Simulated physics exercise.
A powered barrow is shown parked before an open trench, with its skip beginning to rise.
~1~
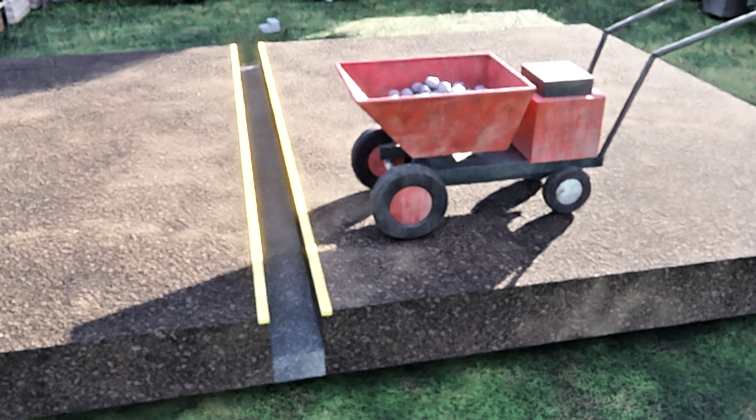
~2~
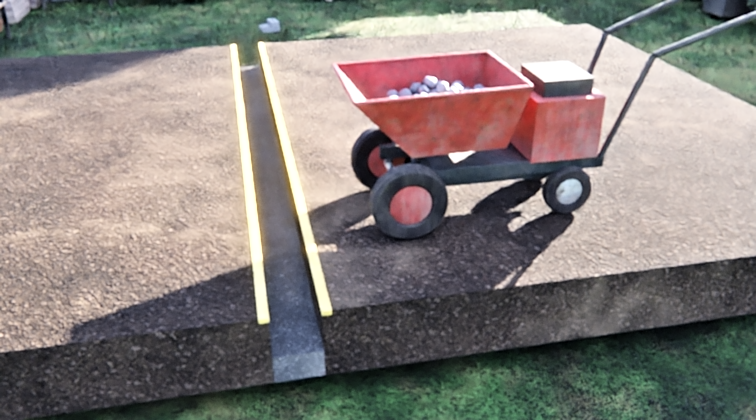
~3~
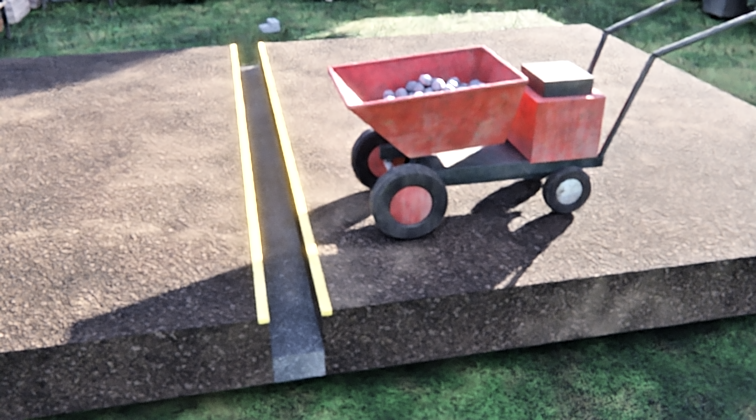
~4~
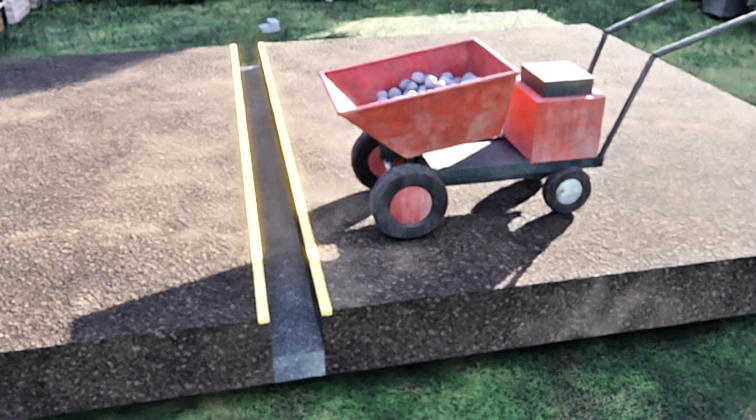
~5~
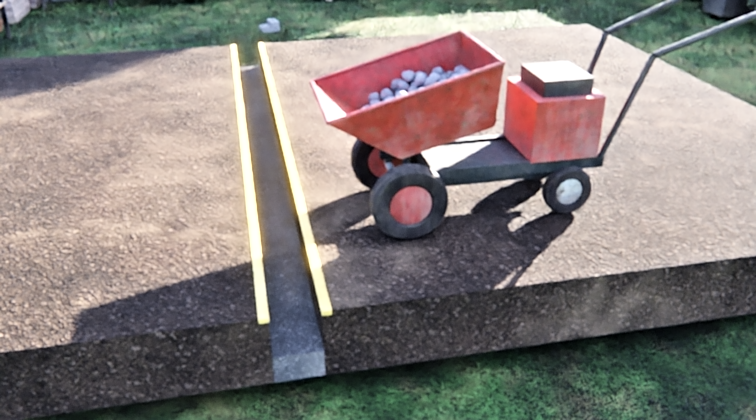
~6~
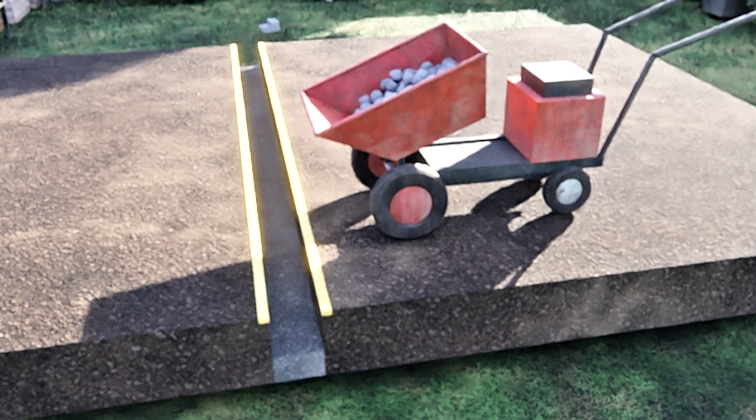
The red skip of a small wheeled barrow, holding round grey cobbles, tilted steadily forward to the left, its back end lifting clearly while the barrow stayed parked beside a narrow, yellow-edged trench.
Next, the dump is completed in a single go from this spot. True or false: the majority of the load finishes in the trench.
True.
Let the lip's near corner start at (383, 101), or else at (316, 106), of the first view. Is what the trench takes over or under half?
The bulk / a minority.
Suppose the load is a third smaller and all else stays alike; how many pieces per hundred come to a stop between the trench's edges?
My estimate is near 80 per cent.
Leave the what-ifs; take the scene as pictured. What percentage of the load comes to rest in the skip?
I'd put it at about 5 per cent.
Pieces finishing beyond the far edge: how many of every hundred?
Near 25 in every hundred.
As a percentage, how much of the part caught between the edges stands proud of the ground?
Close to 0 percent.
Soon, skip tipped steeply; all in the skip.
A while on, skip tipped right over; about half in the skip; about a third in or heaped over the trench; a small part beyond it.
Towards the end, skip tipped right over; a small part in the skip; about two thirds in or heaped over the trench; about a quarter beyond it.
Finally, skip tipped right over; a small part in the skip; most in or heaped over the trench; about a quarter beyond it.
